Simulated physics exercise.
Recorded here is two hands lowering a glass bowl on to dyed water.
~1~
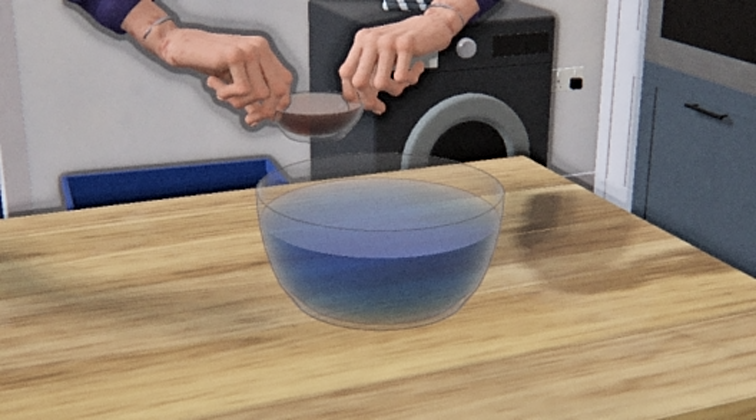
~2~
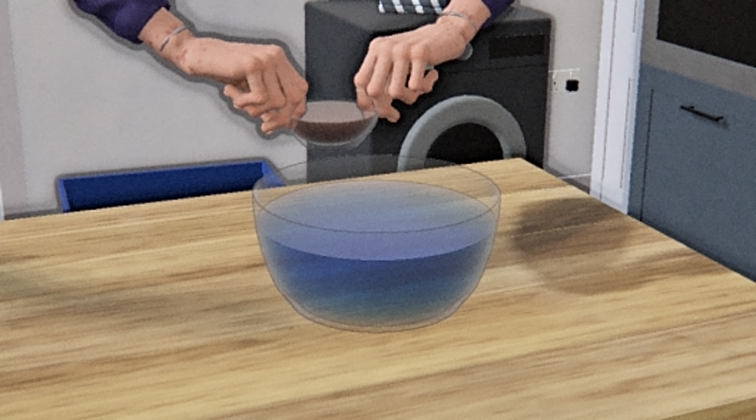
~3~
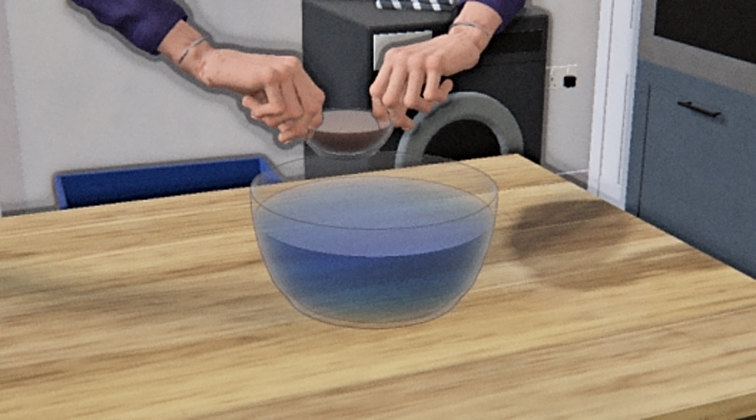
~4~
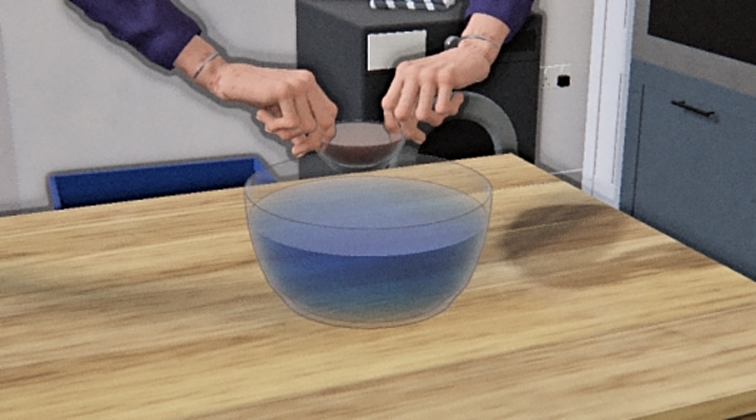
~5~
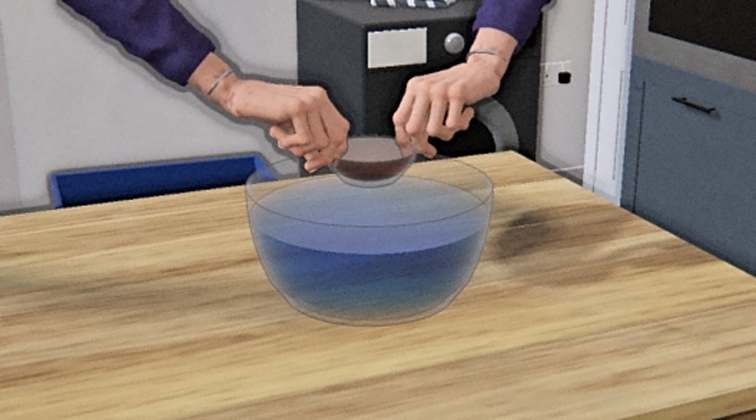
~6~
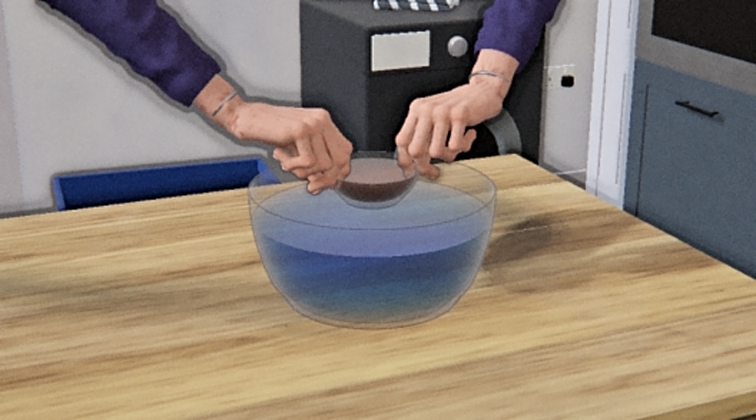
Above a wooden table, two hands lower a small glass bowl toward blue water.
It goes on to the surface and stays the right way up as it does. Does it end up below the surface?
Yes.
A moment on, the bowl dips into the dyed water.
Further on, dyed water pours in over its rim.
When it is over, the bowl lies on the bottom.
